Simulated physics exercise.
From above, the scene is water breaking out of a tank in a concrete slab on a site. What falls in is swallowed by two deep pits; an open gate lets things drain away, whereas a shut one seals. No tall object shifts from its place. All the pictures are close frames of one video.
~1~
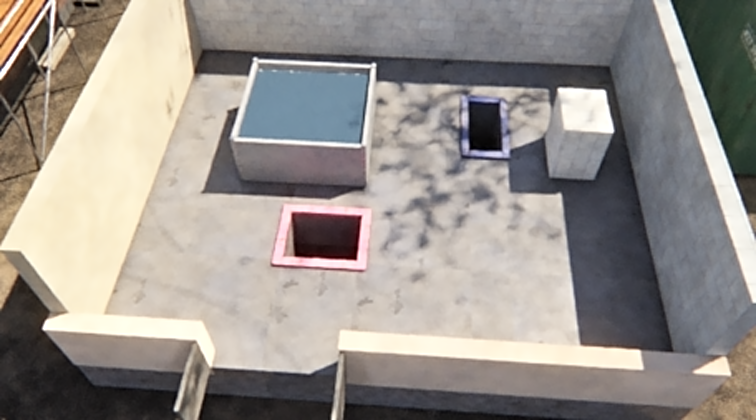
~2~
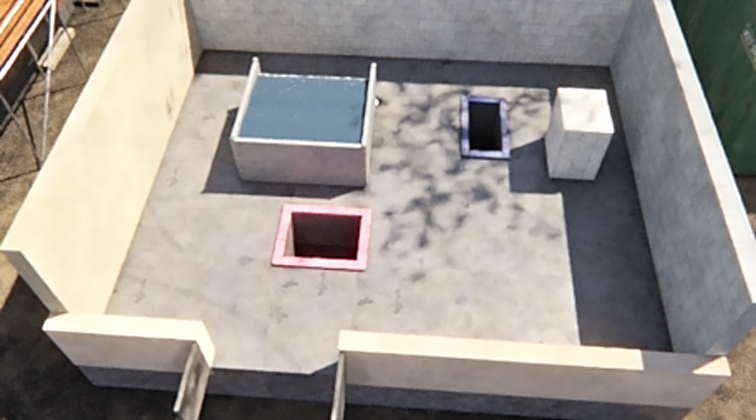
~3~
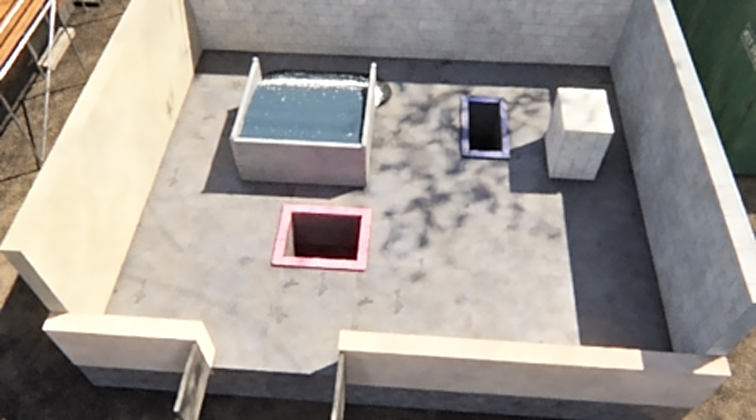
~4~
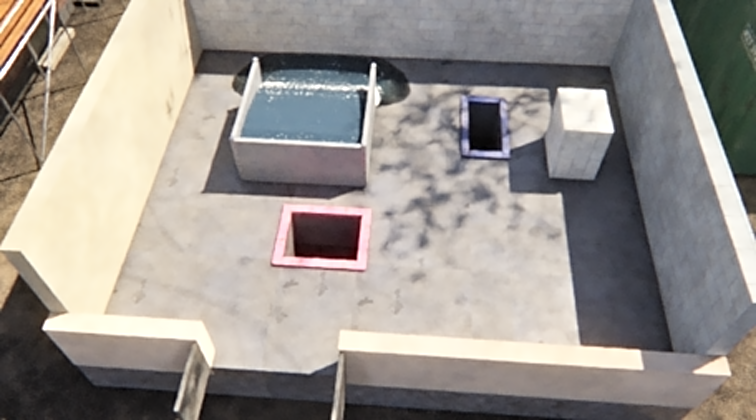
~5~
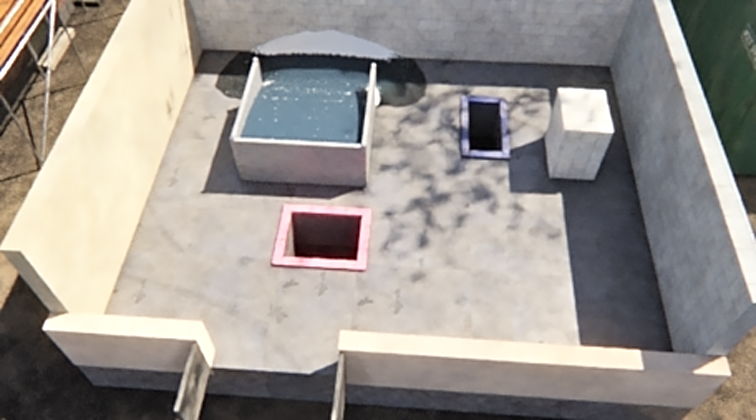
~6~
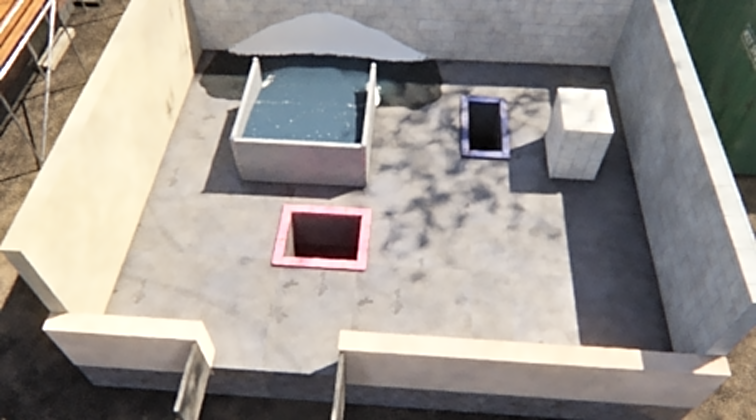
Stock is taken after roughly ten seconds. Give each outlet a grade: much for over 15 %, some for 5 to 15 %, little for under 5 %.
Grades: Gate - some, pink pit - little, blue pit - some.
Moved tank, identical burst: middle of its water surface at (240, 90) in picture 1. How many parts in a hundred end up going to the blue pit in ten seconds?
I'd put the blue pit near 14 per cent of the whole.
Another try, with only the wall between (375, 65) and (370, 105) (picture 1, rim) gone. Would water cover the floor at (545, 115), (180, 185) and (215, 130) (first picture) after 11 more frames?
In the order asked: Out of reach, out of reach, out of reach.
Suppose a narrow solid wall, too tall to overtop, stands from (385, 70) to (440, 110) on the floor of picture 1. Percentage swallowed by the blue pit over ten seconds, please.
Share, blue pit - 2 in a hundred.
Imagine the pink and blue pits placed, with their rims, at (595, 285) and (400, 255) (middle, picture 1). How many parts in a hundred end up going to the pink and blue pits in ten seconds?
The pink pit receives 6 per cent and the blue pit 2 per cent.
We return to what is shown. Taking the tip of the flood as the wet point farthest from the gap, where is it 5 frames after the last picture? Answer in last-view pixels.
(528, 68).
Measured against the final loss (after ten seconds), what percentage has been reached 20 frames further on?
Somewhere around 25 per cent, I'd say.
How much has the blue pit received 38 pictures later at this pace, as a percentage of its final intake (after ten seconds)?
Around 85 percent.
A moment on, water covers 15 % of the floor; the gate 0 %, the pink pit 0 %, the blue pit 0 %.
Next, water covers 30 % of the floor; the gate 0 %, the pink pit 0 %, the blue pit 1 %.
Then, water covers 55 % of the floor; the gate 0 %, the pink pit 0 %, the blue pit 5 %.
Later, water covers 75 % of the floor; the gate 5 %, the pink pit 0 %, the blue pit 8 %.
In the end, water covers 95 % of the floor; the gate 11 %, the pink pit 0 %, the blue pit 9 %.
